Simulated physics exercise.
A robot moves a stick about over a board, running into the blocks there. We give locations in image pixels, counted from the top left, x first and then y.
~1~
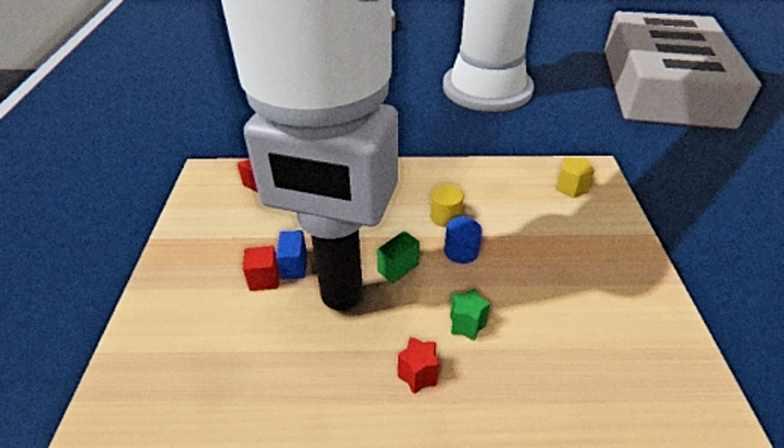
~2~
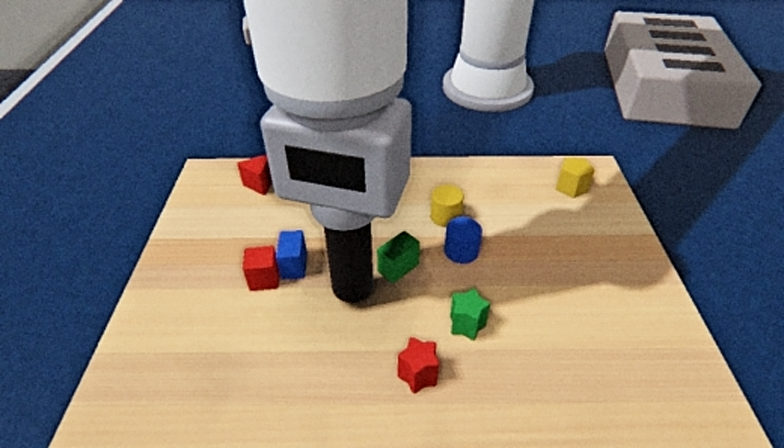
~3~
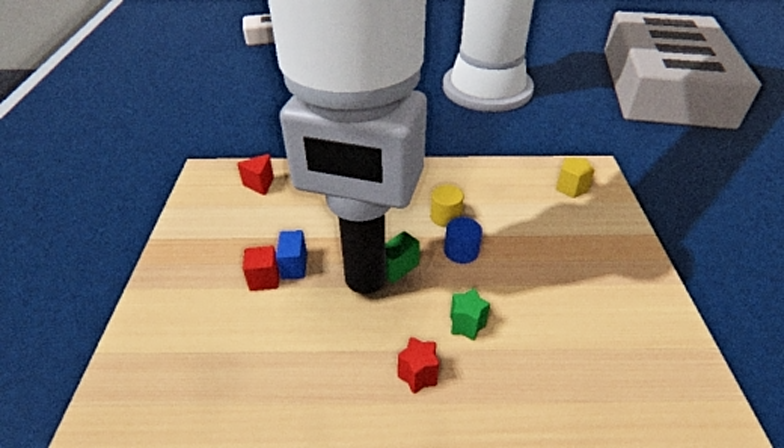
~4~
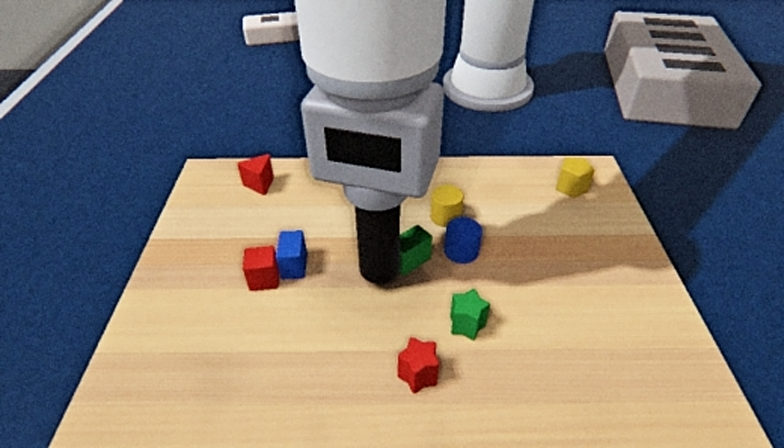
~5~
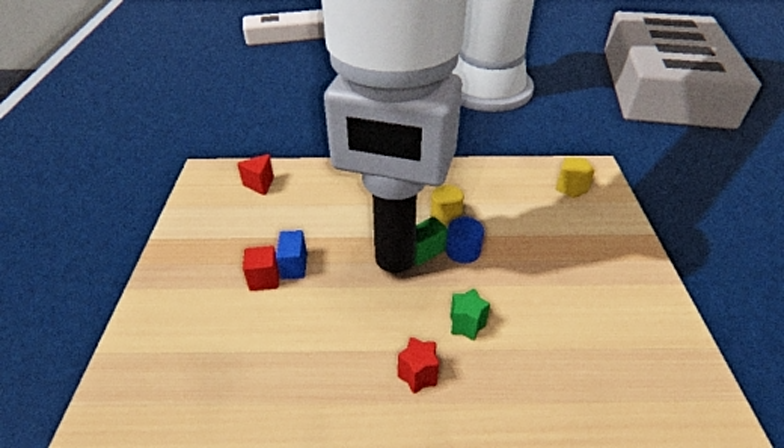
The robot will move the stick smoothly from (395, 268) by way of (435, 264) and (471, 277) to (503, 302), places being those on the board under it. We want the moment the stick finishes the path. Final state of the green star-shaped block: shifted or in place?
Here's my answer: The green star-shaped block remains in position.
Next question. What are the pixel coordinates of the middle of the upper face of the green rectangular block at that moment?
At roughly (446, 214).
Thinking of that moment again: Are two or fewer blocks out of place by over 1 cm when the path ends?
I'd say yes.
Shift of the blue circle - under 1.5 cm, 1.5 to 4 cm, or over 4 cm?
Verdict: From 1.5 to 4 cm.
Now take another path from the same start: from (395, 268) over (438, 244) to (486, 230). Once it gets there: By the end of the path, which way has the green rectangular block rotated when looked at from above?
It makes a counterclockwise turn.
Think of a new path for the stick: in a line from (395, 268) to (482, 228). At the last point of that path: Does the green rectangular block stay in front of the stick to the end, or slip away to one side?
By then it is in front of the stick.
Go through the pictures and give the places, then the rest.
The first frame shows stick's lower end at (342, 294); green rectangular block at (399, 245); yellow circle at (448, 194); blue circle at (464, 228); green star-shaped block at (470, 302).
The second frame shows stick at (353, 287); blocks still.
The third frame shows stick at (365, 278); blocks still.
The fourth frame shows stick at (380, 269); green rectangular block at (411, 238).
The fifth frame shows stick at (395, 258); green rectangular block at (426, 229); yellow circle at (448, 194); blue circle at (466, 228); green star-shaped block at (470, 302).
What follows on the original path. One third of the way, stick at (436, 254); green rectangular block at (445, 215), turned 40° anticlockwise; yellow circle at (448, 192); blue circle at (472, 227).
Two thirds of the way, stick at (473, 267); green rectangular block at (446, 214), turned 45° anticlockwise; yellow circle at (448, 191); blue circle at (484, 225).
At the end, stick at (505, 292); green rectangular block at (446, 214), turned 45° anticlockwise; yellow circle at (448, 191); blue circle at (484, 225); green star-shaped block still.
